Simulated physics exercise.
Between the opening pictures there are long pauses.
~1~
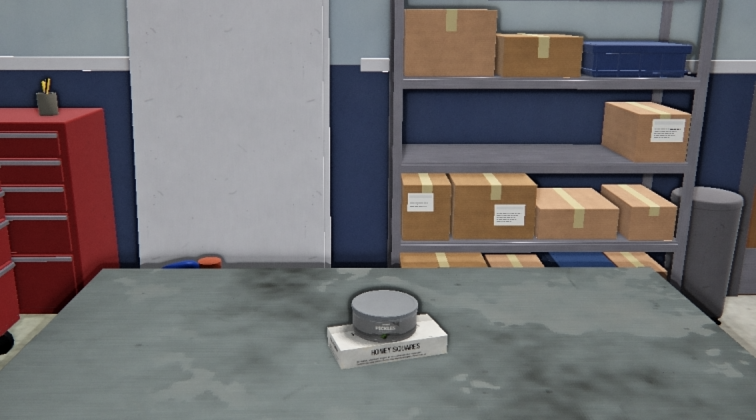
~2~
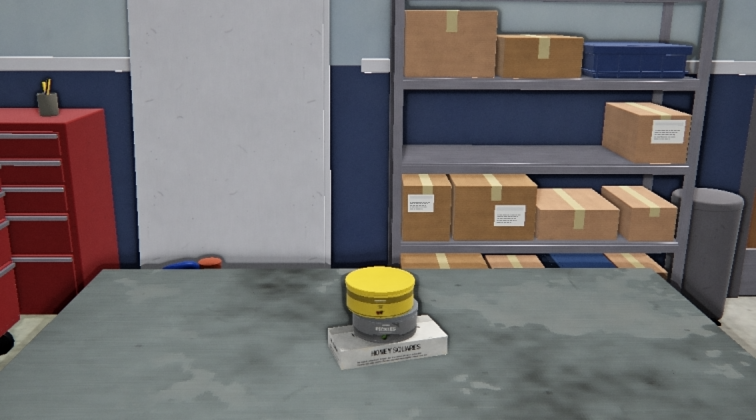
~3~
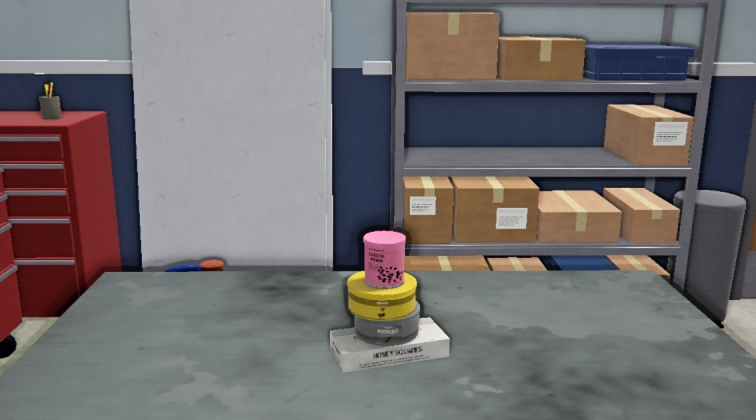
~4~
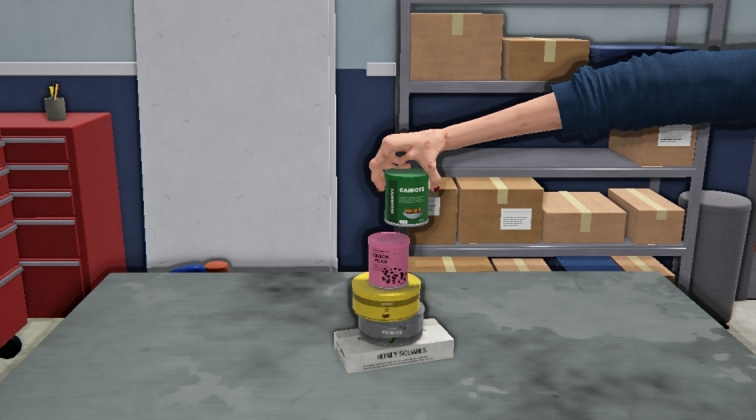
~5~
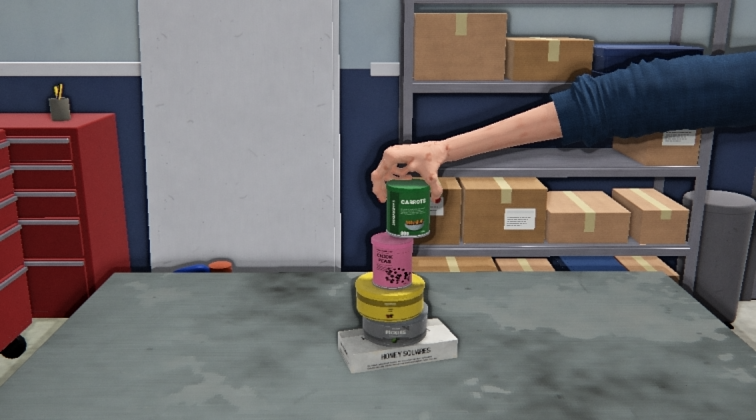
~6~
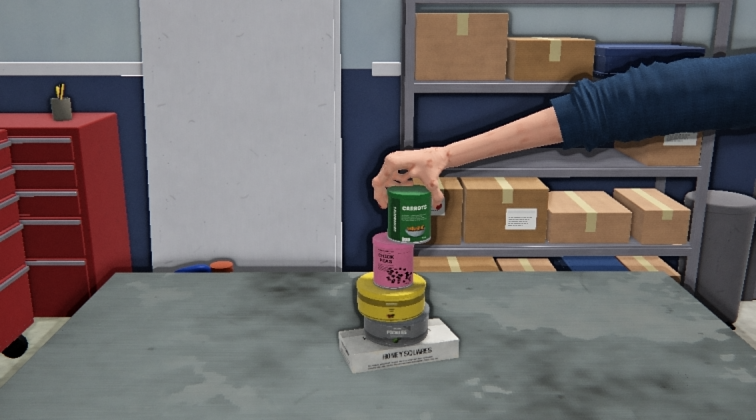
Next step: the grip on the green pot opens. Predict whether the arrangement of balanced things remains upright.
The tower stays put.
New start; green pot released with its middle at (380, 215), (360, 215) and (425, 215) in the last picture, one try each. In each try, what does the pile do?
The pile does not fall at first, goes down second and goes down third.
Then, 0.60 s on from there, no change.
Then, 1.70 s on from there, green pot resting near (411, 214).
In the end, all 5 unmoved. At the end, from the last picture's camera, green pot near (412, 214). The pile holds.
